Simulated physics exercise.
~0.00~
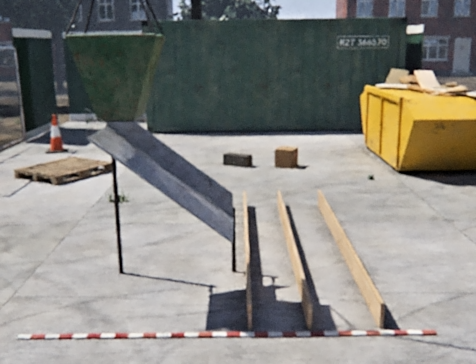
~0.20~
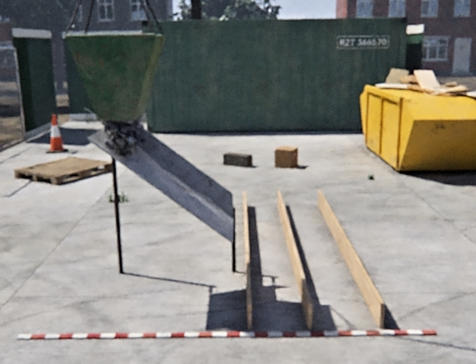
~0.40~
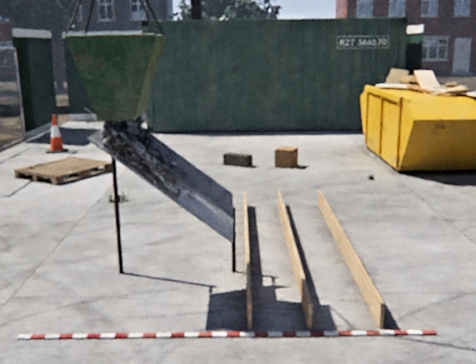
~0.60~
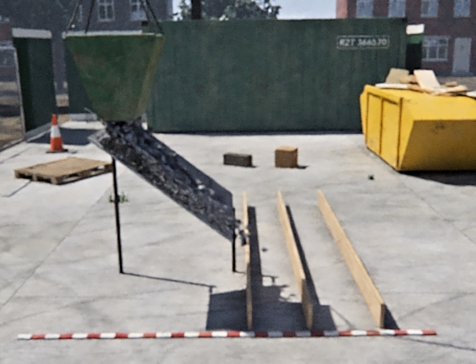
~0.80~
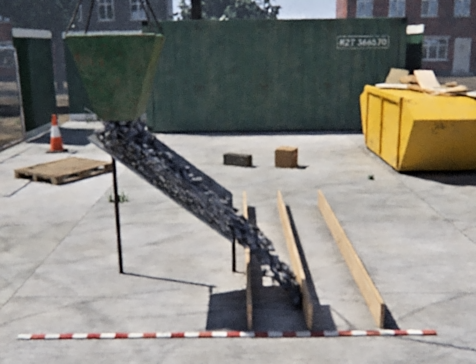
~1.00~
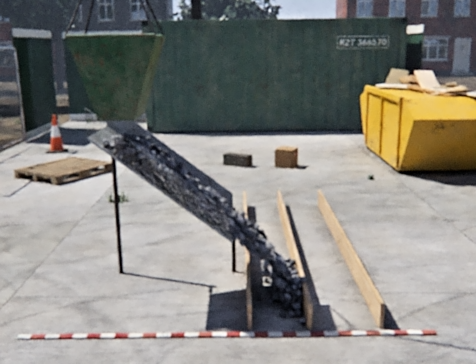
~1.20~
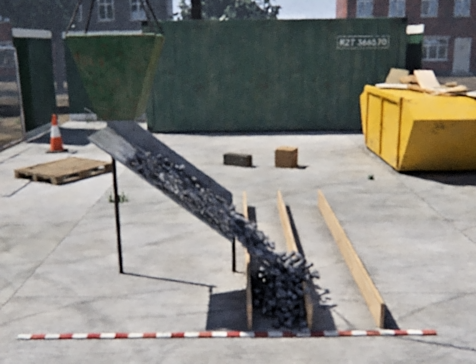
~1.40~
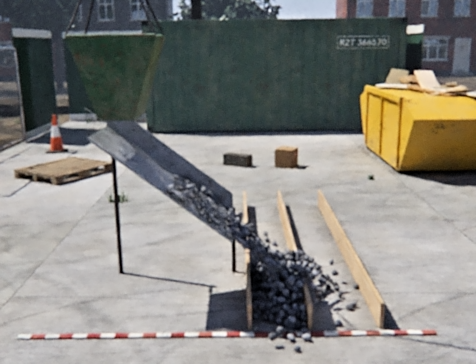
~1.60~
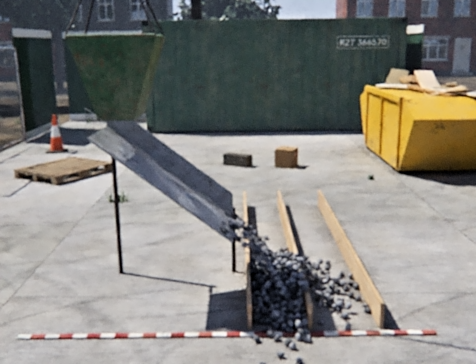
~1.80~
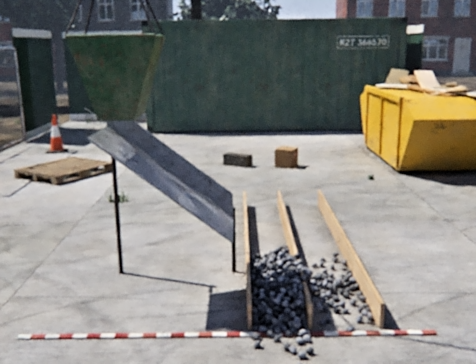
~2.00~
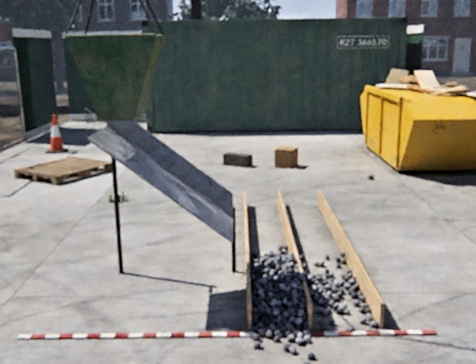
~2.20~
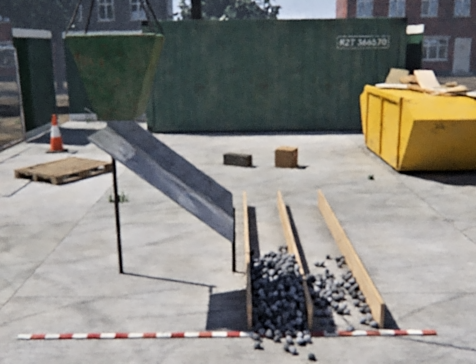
A dark green skip hangs still at the left above a sloping grey steel chute in a sunlit concrete yard, seen from a fixed, slightly raised viewpoint. Three wooden planks mark off two bays to the right, behind a red and white striped pole, with a yellow skip and green wall beyond. Dark grey stones pour from the hanging skip, slide down the steel and drop into the left bay. They pile up there, and some spill over the middle plank into the right bay. The chute empties, leaving most stones heaped in the left bay and a thinner scatter in the right.
